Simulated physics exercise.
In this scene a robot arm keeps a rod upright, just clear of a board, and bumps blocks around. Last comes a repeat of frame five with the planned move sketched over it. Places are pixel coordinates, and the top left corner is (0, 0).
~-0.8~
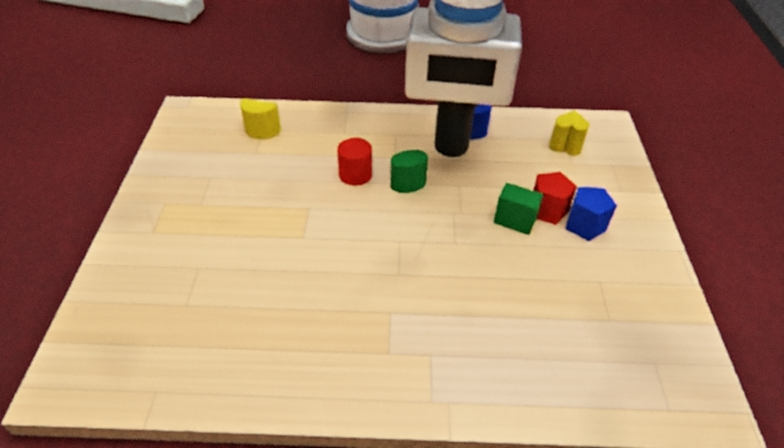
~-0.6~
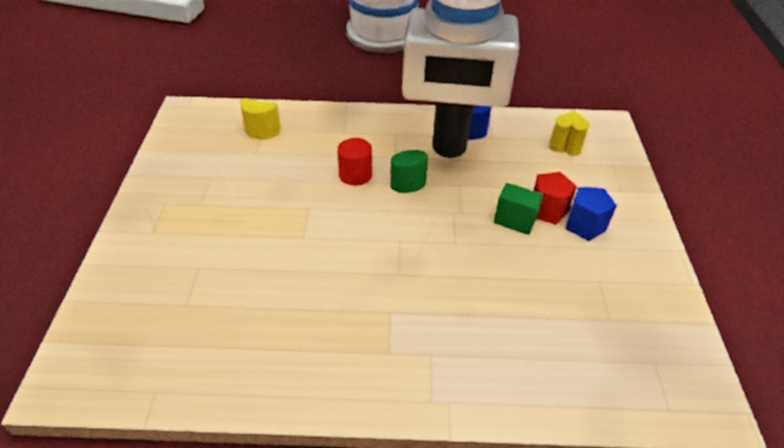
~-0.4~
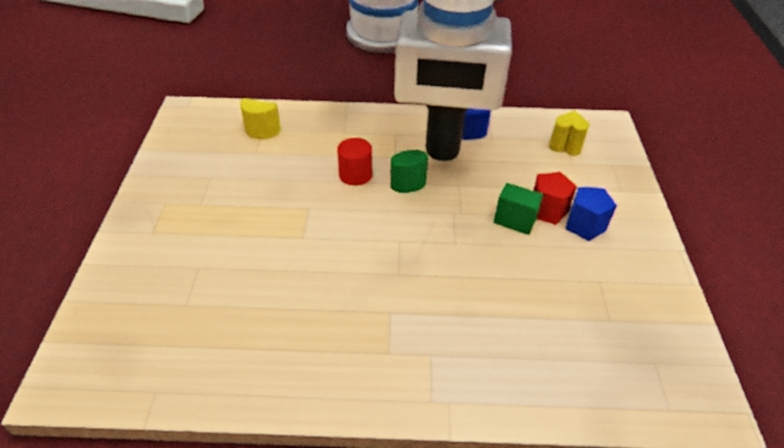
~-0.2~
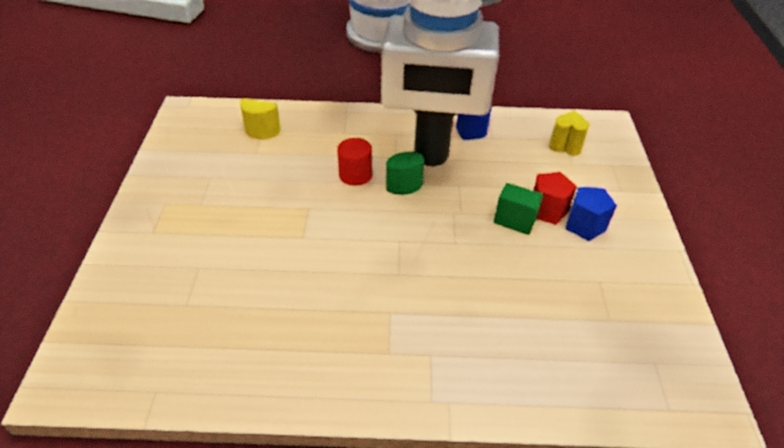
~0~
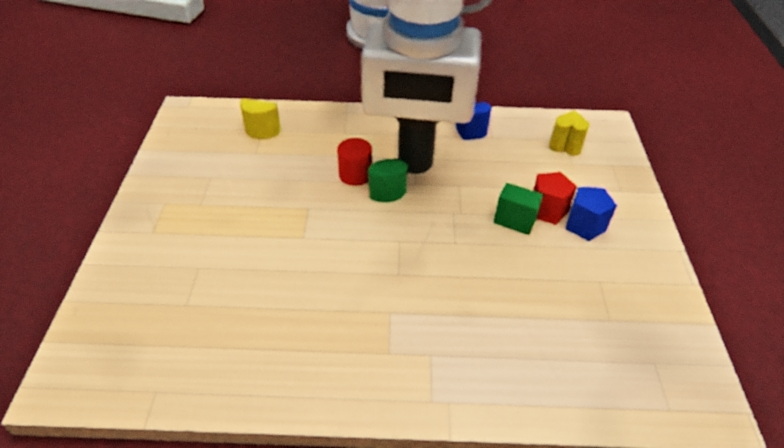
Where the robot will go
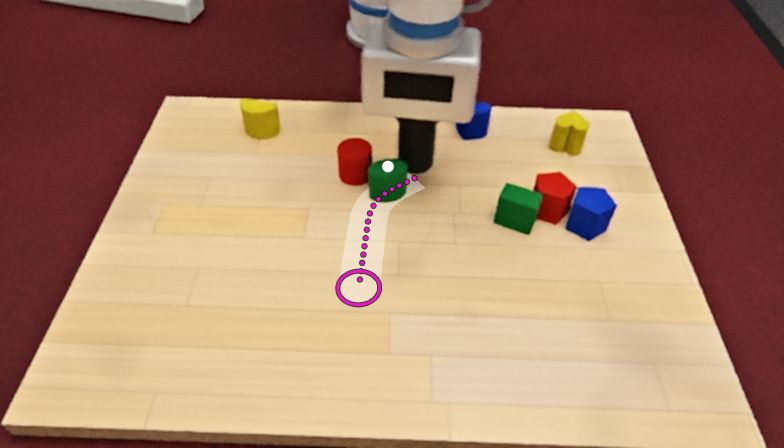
Robot arm's black rod moving left across a wooden board, then nudging a green elliptical block leftward beside a red cylinder.
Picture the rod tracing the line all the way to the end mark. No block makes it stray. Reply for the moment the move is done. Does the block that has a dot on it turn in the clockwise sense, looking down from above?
Short answer: Yes.
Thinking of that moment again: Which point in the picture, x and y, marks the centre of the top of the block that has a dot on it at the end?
I'd place it at (332, 201), taking the centre of its top.
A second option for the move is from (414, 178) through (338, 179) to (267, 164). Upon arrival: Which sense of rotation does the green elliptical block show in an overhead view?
Counterclockwise rotation.
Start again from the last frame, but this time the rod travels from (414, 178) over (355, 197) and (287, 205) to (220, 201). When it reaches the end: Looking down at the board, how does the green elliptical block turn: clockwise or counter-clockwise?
The green elliptical block rotates counterclockwise.
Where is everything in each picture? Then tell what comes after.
Lower end of the rod (451, 147), tops of blocks, red circle (355, 147), green elliptical block (410, 157), in the first picture.
Rod (449, 148), blocks as before, in the second picture.
Rod (443, 151), blocks as before, in the third picture.
Rod (431, 156), green elliptical block (405, 159), in the fourth picture.
Rod (415, 163), red circle (355, 147), green elliptical block (388, 167), in the fifth picture.
The drawn path runs from (414, 178) via (376, 202) and (365, 241), ending at (359, 288); the dot is on the green elliptical block.
What follows on the original path. One third of the way, rod (376, 188); green elliptical block (342, 188), turned 20° clockwise.
Two thirds of the way, rod (365, 227); green elliptical block (332, 201), turned 105° clockwise.
At the end, rod (358, 273); red circle not moved; green elliptical block (332, 201), turned 105° clockwise.
